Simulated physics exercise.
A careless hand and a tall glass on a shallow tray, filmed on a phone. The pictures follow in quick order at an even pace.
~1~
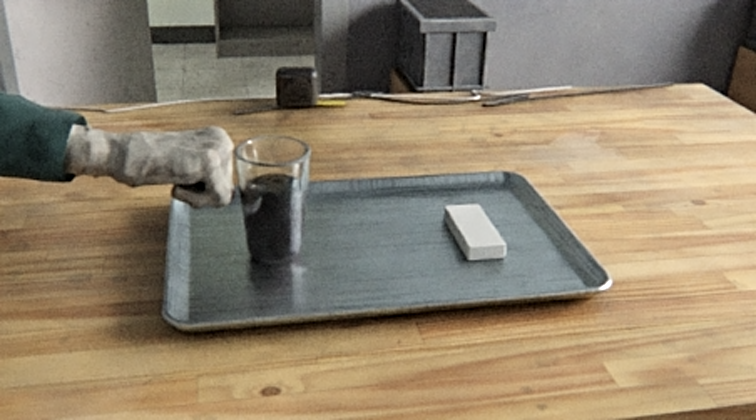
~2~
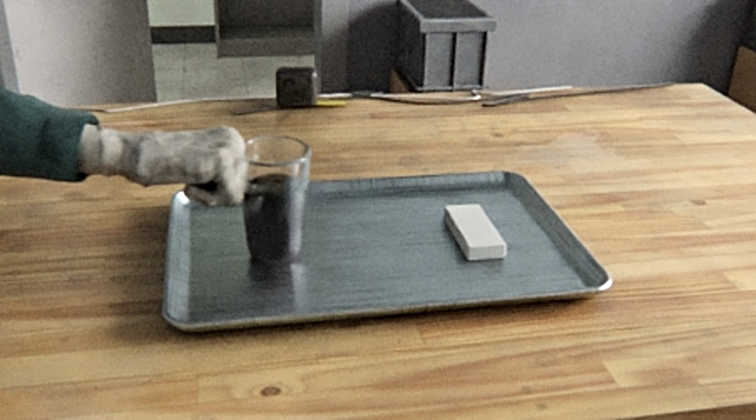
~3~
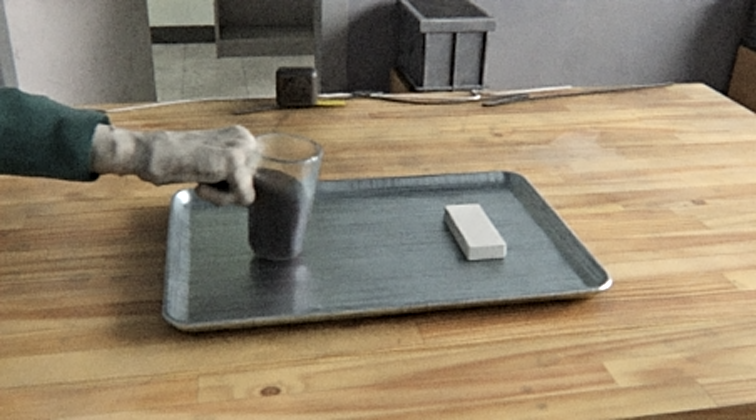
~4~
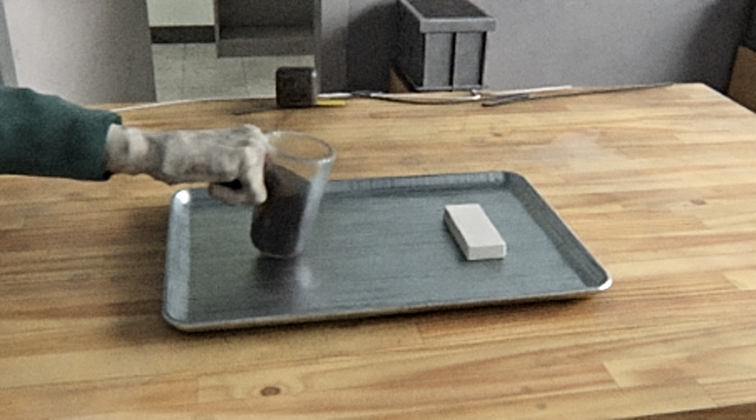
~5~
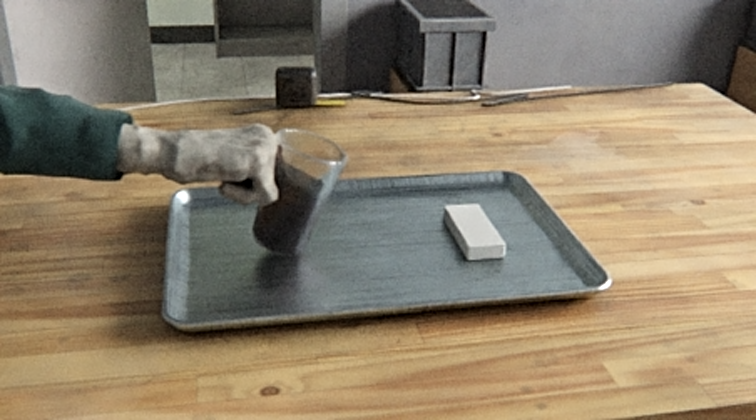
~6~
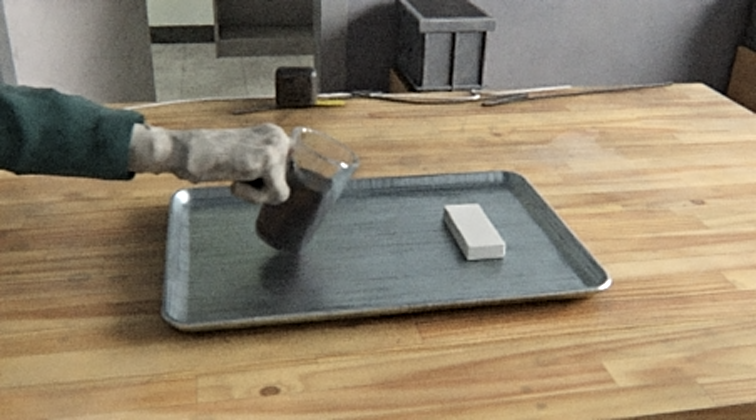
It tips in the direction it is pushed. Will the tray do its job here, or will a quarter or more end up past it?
It does its job, with less than a quarter lost.
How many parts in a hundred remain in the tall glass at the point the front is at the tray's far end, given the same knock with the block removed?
45 %.
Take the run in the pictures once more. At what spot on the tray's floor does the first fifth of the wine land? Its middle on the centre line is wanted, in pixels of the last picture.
About (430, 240).
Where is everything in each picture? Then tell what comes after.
It leans 0°; its right rim is at (308, 150); the wine meets the walls at (243, 184) and (303, 181); the tray's far rim is at (562, 222); a block is fixed to the tray further along, in the first picture.
It leans 0°; its right rim is at (308, 150); the wine meets the walls at (244, 184) and (303, 181), in the second picture.
It leans 6°; its right rim is at (320, 151); the wine meets the walls at (251, 166) and (305, 183), in the third picture.
It leans 13°; its right rim is at (333, 153); the wine meets the walls at (263, 151) and (318, 187), in the fourth picture.
It leans 19°; its right rim is at (344, 156); the wine meets the walls at (269, 174) and (327, 184), in the fifth picture.
It leans 26°; its right rim is at (356, 161); the wine meets the walls at (278, 176) and (336, 181), in the sixth picture.
A moment on, the tall glass is falling and 100 per cent is in the glass, 0 on the tray and 0 above or beyond its rim.
Next, the tall glass lies on its side and 66 per cent is in the glass, 14 on the tray and 20 above or beyond its rim.
Then the tall glass lies on its side and 33 per cent is in the glass, 47 on the tray and 20 above or beyond its rim.
Later the tall glass lies on its side and 17 per cent is in the glass, 66 on the tray and 17 above or beyond its rim.
In the end 83 per cent is held by tray and glass, 17 is off the tray.
